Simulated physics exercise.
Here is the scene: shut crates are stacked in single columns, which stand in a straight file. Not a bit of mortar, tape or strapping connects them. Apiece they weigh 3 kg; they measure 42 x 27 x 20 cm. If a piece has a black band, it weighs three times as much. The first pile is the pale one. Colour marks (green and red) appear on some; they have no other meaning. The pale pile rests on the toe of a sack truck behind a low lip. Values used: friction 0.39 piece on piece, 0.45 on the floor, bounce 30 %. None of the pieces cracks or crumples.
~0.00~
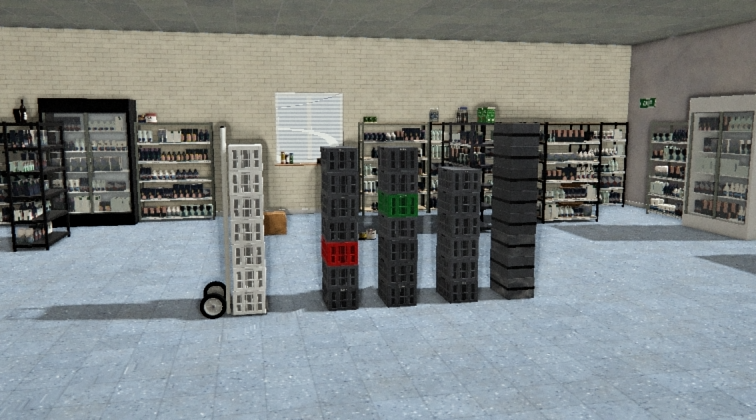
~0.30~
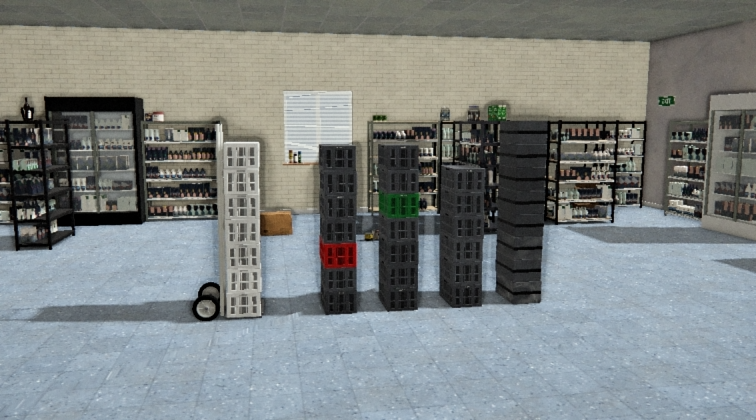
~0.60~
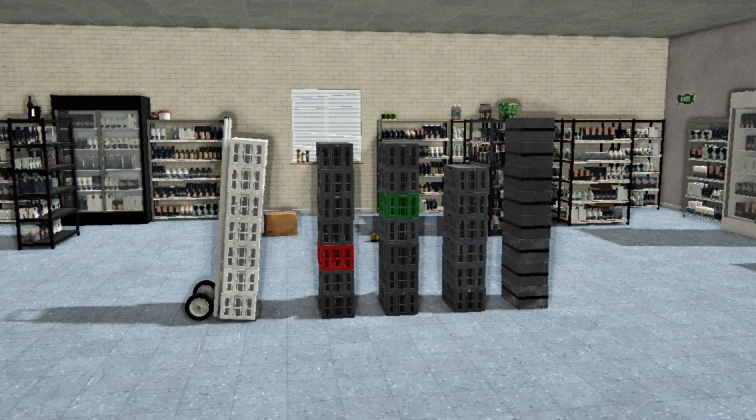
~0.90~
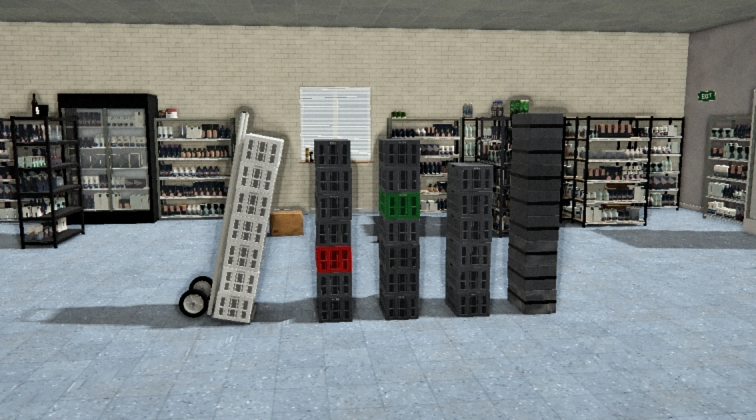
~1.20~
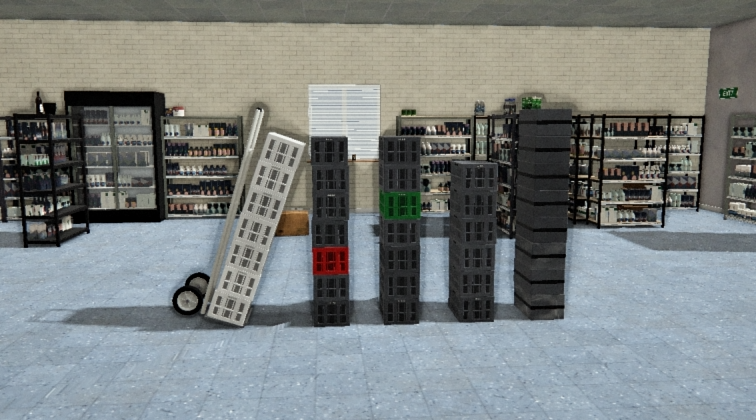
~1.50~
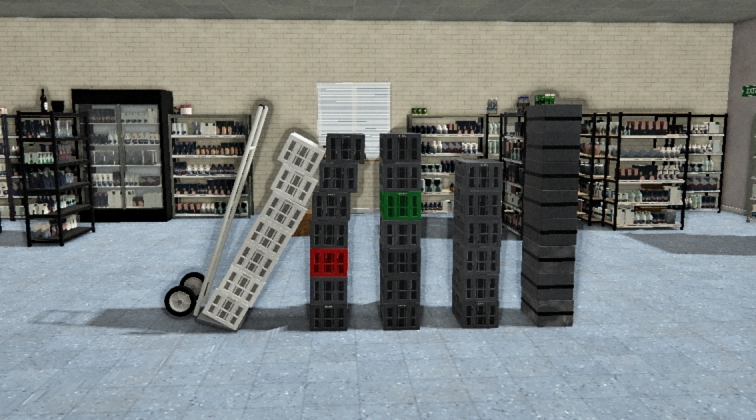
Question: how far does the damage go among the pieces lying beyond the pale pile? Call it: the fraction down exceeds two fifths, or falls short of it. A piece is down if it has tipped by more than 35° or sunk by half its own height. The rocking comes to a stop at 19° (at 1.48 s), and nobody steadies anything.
It exceeds two fifths.
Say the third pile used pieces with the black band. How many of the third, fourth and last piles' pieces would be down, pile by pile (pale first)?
Third: 7; fourth: 5; last: 8.
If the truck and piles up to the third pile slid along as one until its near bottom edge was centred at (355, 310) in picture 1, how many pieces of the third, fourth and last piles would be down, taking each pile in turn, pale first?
Result: Third pile 7, fourth pile 0, last pile 0.
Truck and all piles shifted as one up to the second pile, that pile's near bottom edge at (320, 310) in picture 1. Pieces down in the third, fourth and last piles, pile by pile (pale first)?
Pile by pile, you'd see third at 7, fourth at 6 and last at 8 down.
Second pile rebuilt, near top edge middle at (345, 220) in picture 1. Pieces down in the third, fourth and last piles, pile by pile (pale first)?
Third 0, fourth 0, last 0.
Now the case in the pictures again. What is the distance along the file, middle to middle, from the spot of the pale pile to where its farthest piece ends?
150 cm.
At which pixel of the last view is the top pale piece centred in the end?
The top piece finishes near (417, 225).
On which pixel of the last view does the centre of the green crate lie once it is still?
Around (554, 256).
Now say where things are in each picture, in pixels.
In the first picture (we follow the side turned to the camera; the camera moves round a little), truck frame (223, 166) 0° forward; green crate (403, 206); red crate (343, 254); no other piece has moved.
In the second picture, truck frame (218, 164) 1° forward; red crate (341, 256).
In the third picture, truck frame (224, 159) 5° forward, top of the pale pile leaning 5°; green crate (403, 206); no other piece has moved.
In the fourth picture, truck frame (236, 155) 11° forward, top of the pale pile leaning 11°; red crate (334, 259); no other piece has moved.
In the fifth picture, truck frame (247, 152) 17° forward, top of the pale pile leaning 20°; red crate (331, 261); no other piece has moved.
In the sixth picture, truck frame (247, 149) 19° forward, top of the pale pile leaning 28°; red crate (329, 263); green crate (403, 206); 4 stirred so far.
Around 2.46 s, 7 of the pale pile down; 1 of the 28 other crates down; red crate tipped 29°; green crate tipped 20°.
Around 3.74 s, 7 of the pale pile down; 27 of the 28 other crates down; red crate tipped 45°, 14 cm lower; green crate tipped 28°, 24 cm lower.
Finally (5.6 s), 7 of the pale pile down; 27 of the 28 other crates down; red crate tipped 45°, 14 cm lower; green crate tipped 40°, 42 cm lower. That is 96 per cent. Seen by the last camera, middles, red crate near (391, 275), green crate near (554, 256).
